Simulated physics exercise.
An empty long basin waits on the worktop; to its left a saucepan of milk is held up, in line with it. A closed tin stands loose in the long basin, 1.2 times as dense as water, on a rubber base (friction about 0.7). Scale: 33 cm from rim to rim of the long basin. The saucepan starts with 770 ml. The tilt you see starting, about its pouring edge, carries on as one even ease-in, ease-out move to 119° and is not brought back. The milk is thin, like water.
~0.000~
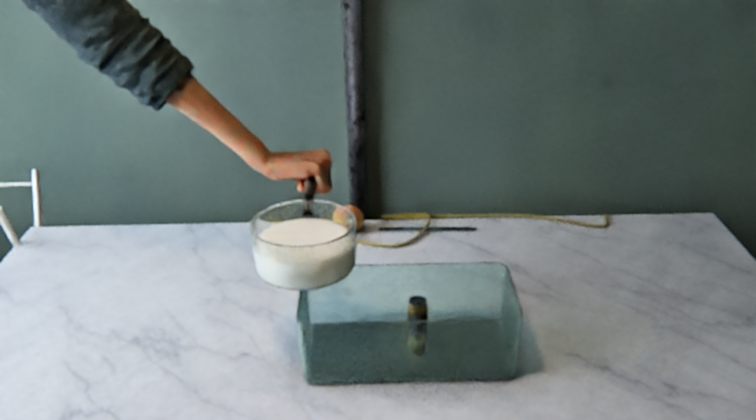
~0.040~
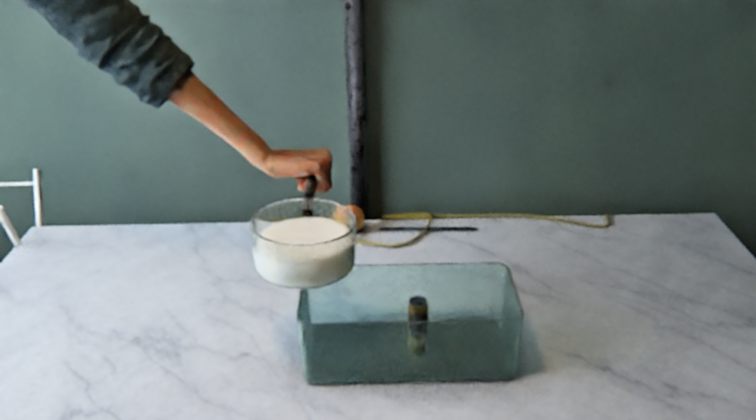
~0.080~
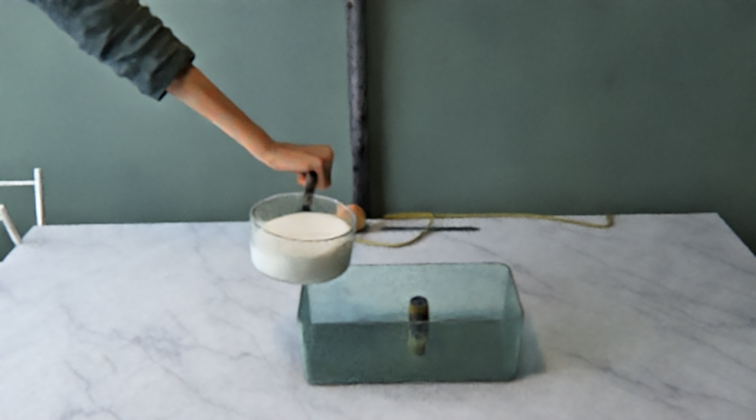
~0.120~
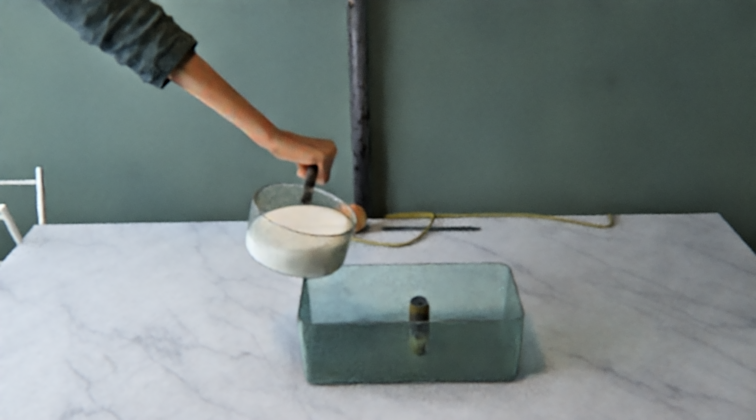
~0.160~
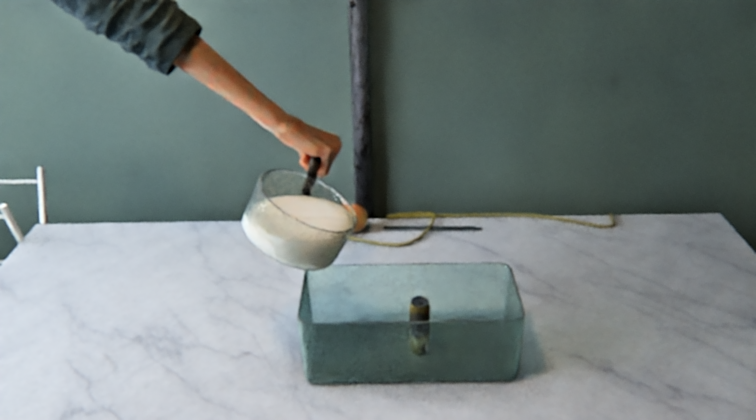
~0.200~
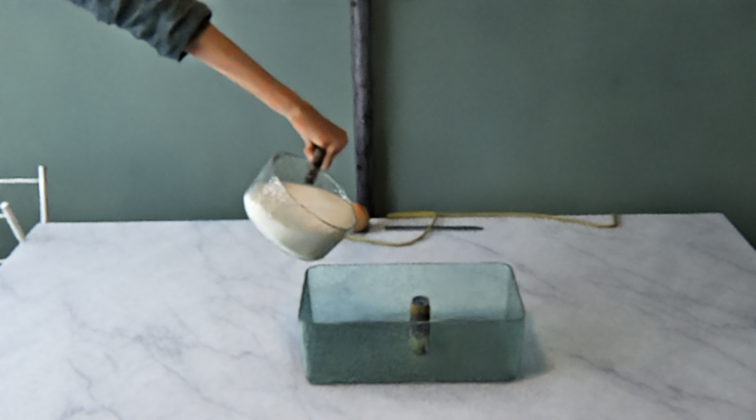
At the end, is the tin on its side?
It keeps standing.
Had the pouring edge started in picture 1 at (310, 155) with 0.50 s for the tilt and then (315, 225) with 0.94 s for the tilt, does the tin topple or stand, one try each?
First it remains upright; then it topples.
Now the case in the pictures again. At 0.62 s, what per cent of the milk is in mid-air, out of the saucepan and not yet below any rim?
About 12 per cent.
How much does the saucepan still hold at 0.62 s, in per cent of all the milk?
Some 2 per cent.
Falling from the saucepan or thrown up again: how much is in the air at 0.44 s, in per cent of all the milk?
Some 56 per cent.
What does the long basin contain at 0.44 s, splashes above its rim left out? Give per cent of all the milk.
About 4 per cent.
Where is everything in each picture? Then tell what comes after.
In the first frame, it leans 0°; its right rim is at (355, 222); the milk meets the walls at (256, 239) and (354, 237); the long basin's rim runs from (300, 295) to (514, 290); the tin's top is at (418, 303).
In the second frame, it leans 2°; its right rim is at (356, 222); the milk meets the walls at (255, 238) and (353, 235).
In the third frame, it leans 7°; its right rim is at (356, 222); the milk meets the walls at (253, 234) and (353, 230).
In the fourth frame, it leans 16°; its right rim is at (356, 222); the milk meets the walls at (250, 225) and (353, 223).
In the fifth frame, it leans 28°; its right rim is at (356, 222); the milk meets the walls at (247, 210) and (354, 217).
In the sixth frame, it leans 41°; its right rim is at (356, 222); the milk meets the walls at (248, 191) and (350, 211).
By 0.44 s the tilt is 115° and 39 per cent is still to pour; the tin stands where it began.
By 0.62 s the tilt is 119° and 2 per cent is still to pour; the tin stands where it began.
By 0.80 s the tilt is 119° and 0 per cent is still to pour; the tin stands where it began.
By 1.00 s the tilt is 119° and 1 per cent is still to pour; the tin stands where it began.
At rest the tin stands where it began.
